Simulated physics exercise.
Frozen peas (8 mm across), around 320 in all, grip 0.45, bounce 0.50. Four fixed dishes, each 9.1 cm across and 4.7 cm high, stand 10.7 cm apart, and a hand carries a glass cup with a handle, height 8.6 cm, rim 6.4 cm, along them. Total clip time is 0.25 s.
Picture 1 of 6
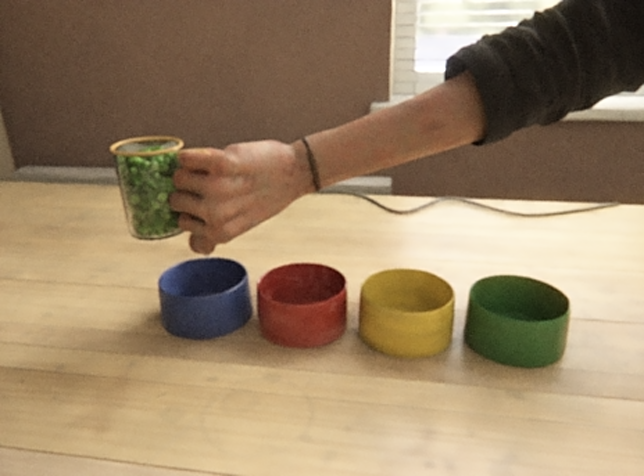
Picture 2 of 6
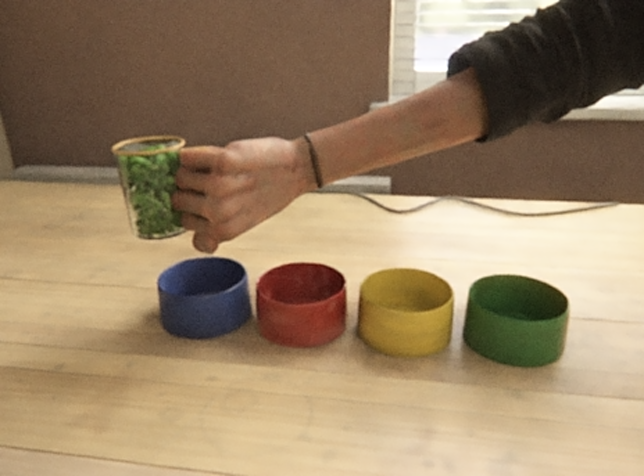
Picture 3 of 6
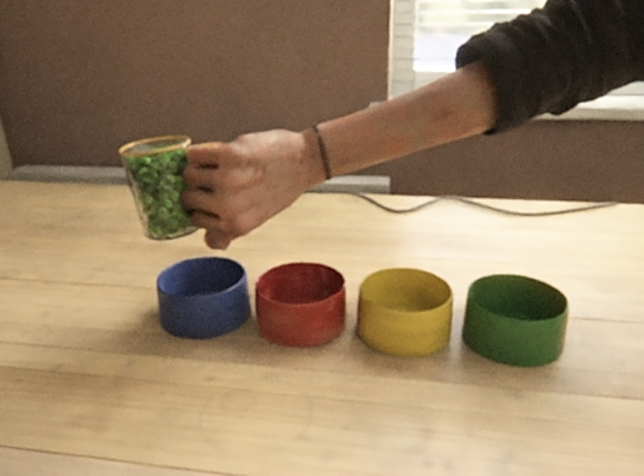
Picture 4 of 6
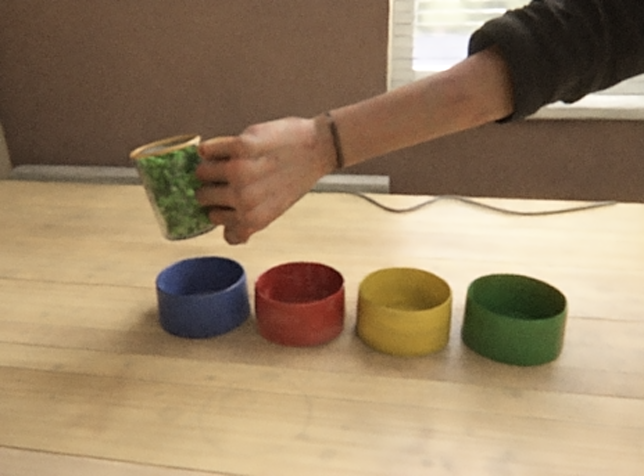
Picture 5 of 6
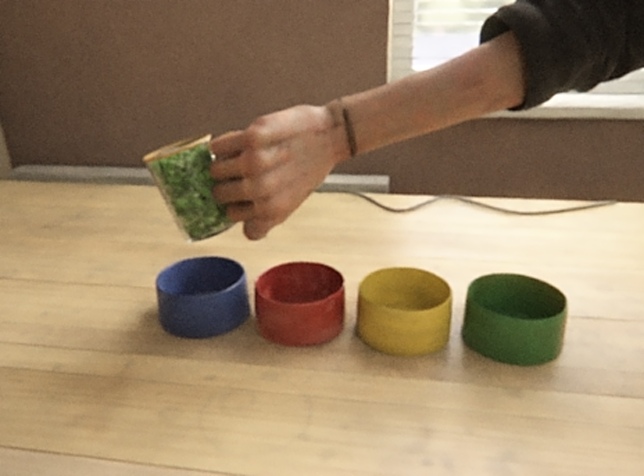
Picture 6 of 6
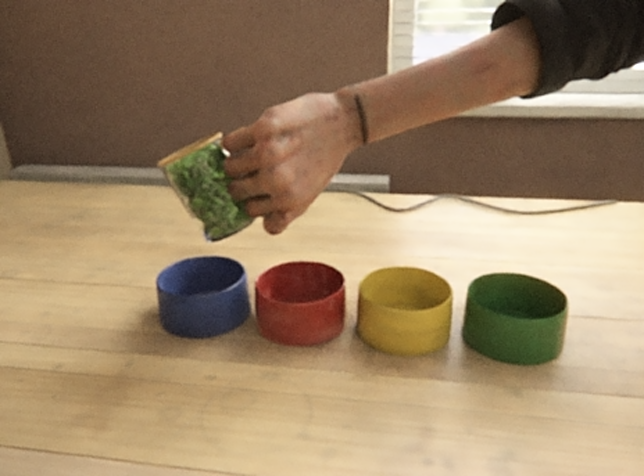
A hand holds a clear cup full of small green pieces upright above the left end of a row of four bowls, blue, red, yellow and green, on a wooden table. It then moves the cup a short way right, gradually tilting its rim to the left, while the bowls stay put.
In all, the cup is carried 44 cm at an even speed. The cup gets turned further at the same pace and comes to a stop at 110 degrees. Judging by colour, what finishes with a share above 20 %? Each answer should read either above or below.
Red - below, blue - below, green - above, yellow - above, counter - below.
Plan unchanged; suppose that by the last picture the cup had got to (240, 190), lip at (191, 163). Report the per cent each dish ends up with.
It'd finish with red at 0, blue at 0, green at 90 and yellow at 0.
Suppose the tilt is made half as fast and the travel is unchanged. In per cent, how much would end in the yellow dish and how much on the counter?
Then yellow would get 0 and the counter 0.
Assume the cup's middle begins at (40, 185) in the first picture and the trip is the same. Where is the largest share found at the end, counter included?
The biggest share goes to red.
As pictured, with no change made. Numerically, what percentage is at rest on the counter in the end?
Around 10 percent, I'd guess.
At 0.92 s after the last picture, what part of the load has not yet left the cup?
Around 40 per cent of the load.
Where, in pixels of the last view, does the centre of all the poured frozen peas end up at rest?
At about (435, 322).
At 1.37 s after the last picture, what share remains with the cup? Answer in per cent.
Some 5 %.
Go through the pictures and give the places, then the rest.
In the first frame, cup at (154, 189), tilt 0 degrees, lip at (116, 145), moved 0.0 cm; middle of the pieces at (149, 193); blue dish at (203, 276); red dish at (302, 283); yellow dish at (407, 290); green dish at (519, 297).
In the second frame, cup at (156, 188), tilt 1 degrees, lip at (118, 145), moved 0.4 cm; middle of the pieces at (152, 192).
In the third frame, cup at (165, 188), tilt 5 degrees, lip at (125, 148), moved 1.4 cm; middle of the pieces at (161, 193).
In the fourth frame, cup at (180, 189), tilt 11 degrees, lip at (136, 152), moved 3.0 cm; middle of the pieces at (176, 193).
In the fifth frame, cup at (195, 189), tilt 18 degrees, lip at (149, 157), moved 4.7 cm; middle of the pieces at (192, 194).
In the sixth frame, cup at (212, 189), tilt 24 degrees, lip at (163, 162), moved 6.3 cm; middle of the pieces at (209, 194); blue dish at (202, 275); red dish at (300, 281); yellow dish at (405, 288); green dish at (517, 295).
Then, 0.55 s after the last picture, tilt 92 degrees; cup holds 95 %, red 5 %.
Then, 0.92 s after the last picture, tilt 110 degrees; cup holds 40 %, red 5 %, yellow 45 %.
Then, 1.37 s after the last picture, tilt 110 degrees; cup holds 5 %, red 5 %, green 35 %, yellow 45 %.
In the end, red 5 %, blue 0 %, green 40 %, yellow 45 %, counter 10 %.
